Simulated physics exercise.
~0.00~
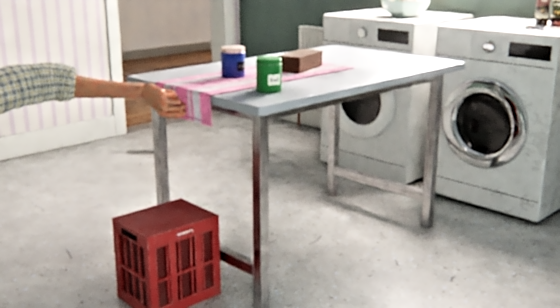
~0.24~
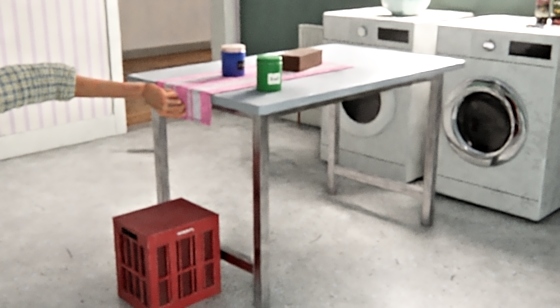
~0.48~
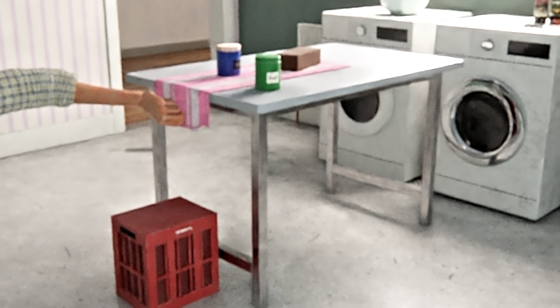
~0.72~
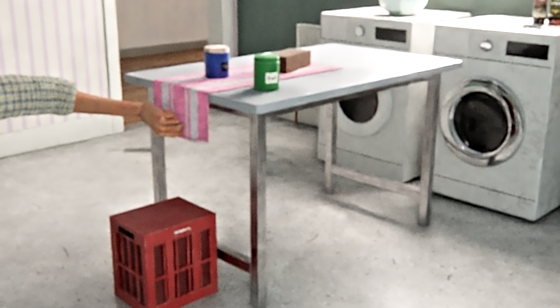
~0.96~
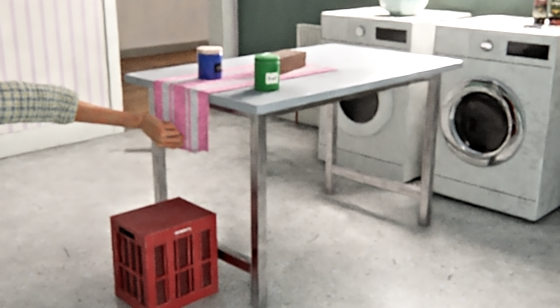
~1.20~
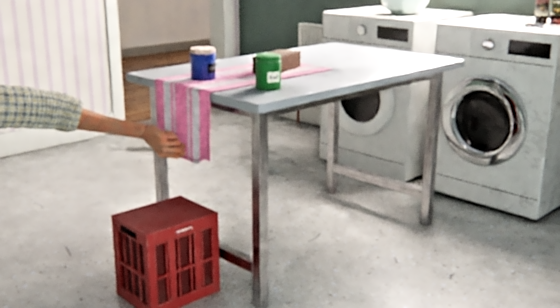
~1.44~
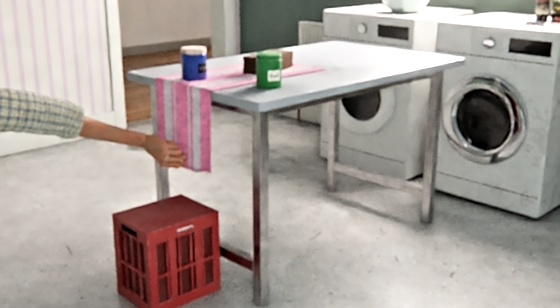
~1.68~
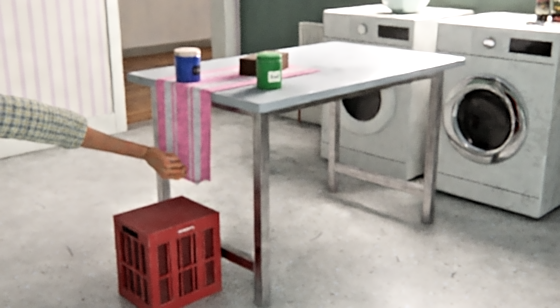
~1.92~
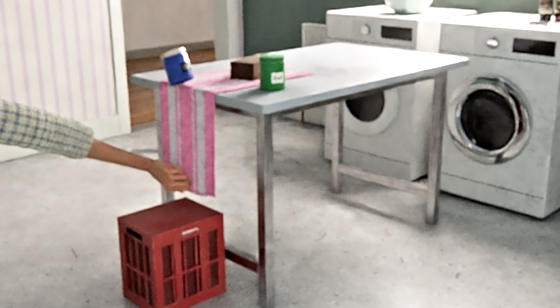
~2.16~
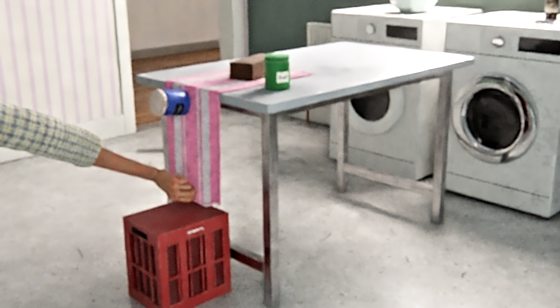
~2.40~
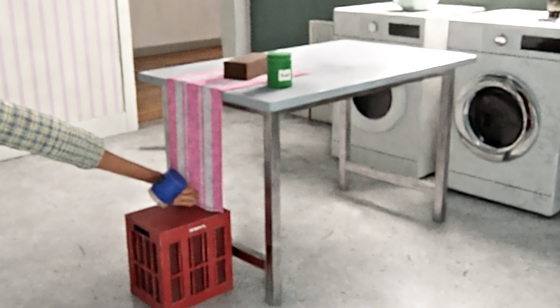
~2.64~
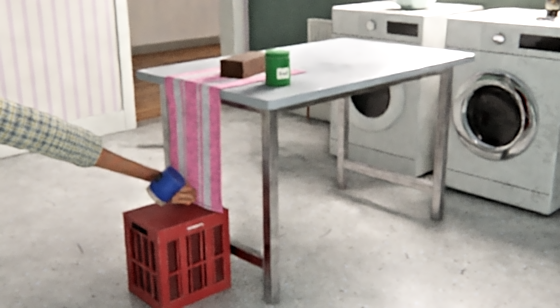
In a laundry room, a hand pulls a pink striped cloth down until the blue jar falls.
